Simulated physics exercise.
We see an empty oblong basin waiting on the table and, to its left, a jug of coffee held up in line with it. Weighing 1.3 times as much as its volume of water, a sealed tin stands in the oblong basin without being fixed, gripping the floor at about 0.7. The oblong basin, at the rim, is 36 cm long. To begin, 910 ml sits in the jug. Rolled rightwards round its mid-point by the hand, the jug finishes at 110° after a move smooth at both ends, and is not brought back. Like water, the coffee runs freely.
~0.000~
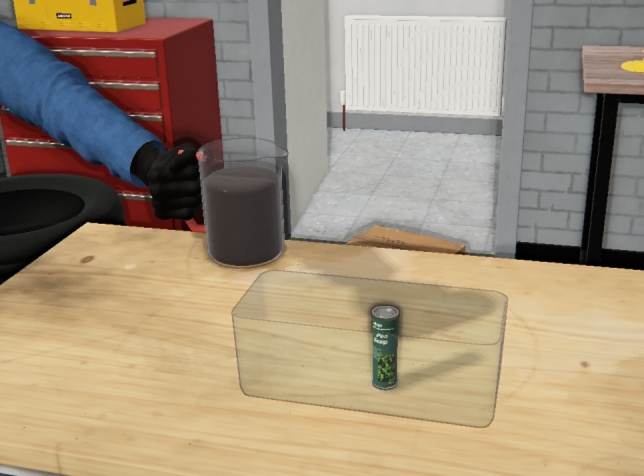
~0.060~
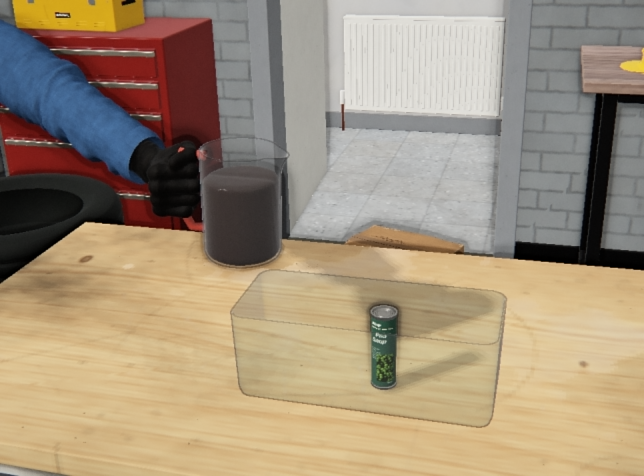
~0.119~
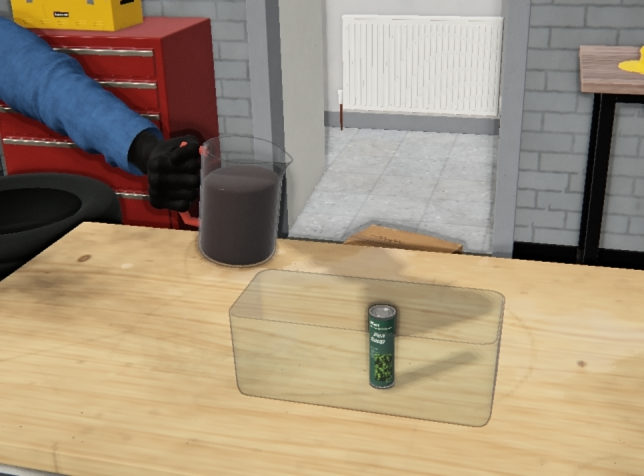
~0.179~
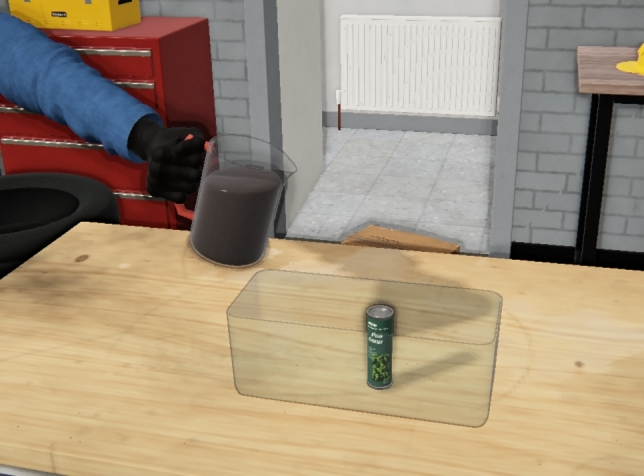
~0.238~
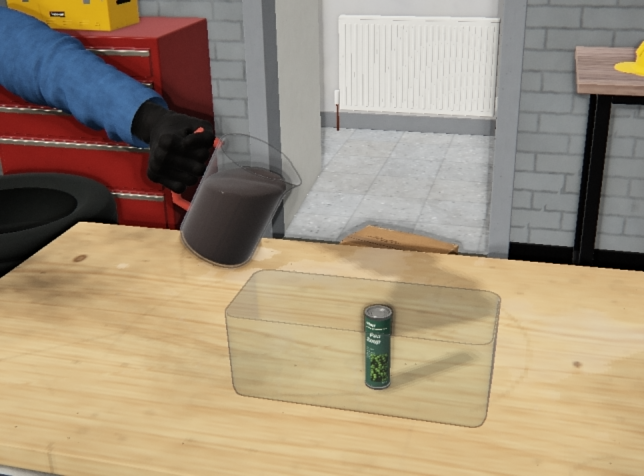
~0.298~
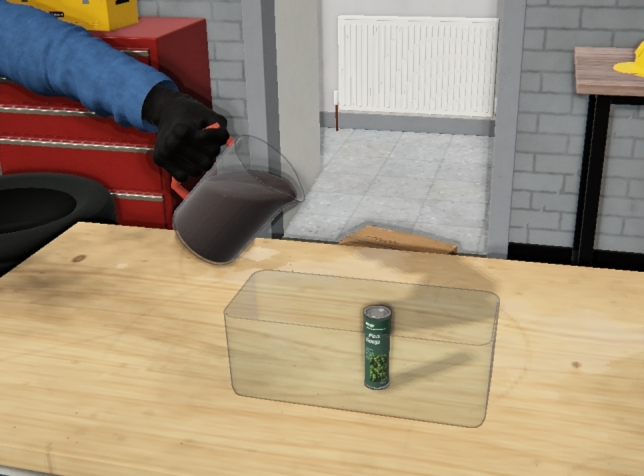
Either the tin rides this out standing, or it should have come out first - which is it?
It rides it out.
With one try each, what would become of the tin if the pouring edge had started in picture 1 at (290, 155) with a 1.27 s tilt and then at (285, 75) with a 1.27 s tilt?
In the first try it remains standing; in the second it comes down.
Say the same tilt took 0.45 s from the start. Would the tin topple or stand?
Outcome - the tin stays erect.
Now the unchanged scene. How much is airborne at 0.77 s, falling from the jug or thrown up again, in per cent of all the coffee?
Some 16 % is up in the air.
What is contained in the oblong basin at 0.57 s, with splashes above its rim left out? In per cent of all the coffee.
Near 12 in a hundred.
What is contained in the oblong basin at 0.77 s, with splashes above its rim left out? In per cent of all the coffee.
Some 64 percent of the total.
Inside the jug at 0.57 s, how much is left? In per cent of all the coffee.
Some 68 % of it is still there.
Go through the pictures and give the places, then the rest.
It leans 0°; its right rim is at (288, 154); the coffee meets the walls at (208, 175) and (278, 179); the oblong basin's rim runs from (247, 293) to (504, 319); the tin's top is at (385, 316), in the first picture.
It leans 2°; its right rim is at (289, 155); the coffee meets the walls at (208, 174) and (278, 179), in the second picture.
It leans 7°; its right rim is at (292, 160); the coffee meets the walls at (208, 174) and (279, 180), in the third picture.
It leans 16°; its right rim is at (297, 170); the coffee meets the walls at (206, 180) and (281, 182), in the fourth picture.
It leans 28°; its right rim is at (301, 183); the coffee meets the walls at (199, 194) and (287, 185), in the fifth picture.
It leans 41°; its right rim is at (305, 200); the coffee meets the walls at (189, 196) and (298, 192), in the sixth picture.
By 0.57 s the tilt is 100° and 68 per cent is still to pour; the tin stands where it began.
By 0.77 s the tilt is 110° and 20 per cent is still to pour; the tin stands where it began.
By 0.98 s the tilt is 110° and 3 per cent is still to pour; the tin stands where it began.
By 1.21 s the tilt is 110° and 0 per cent is still to pour; the tin stands where it began.
At rest the tin stands where it began.
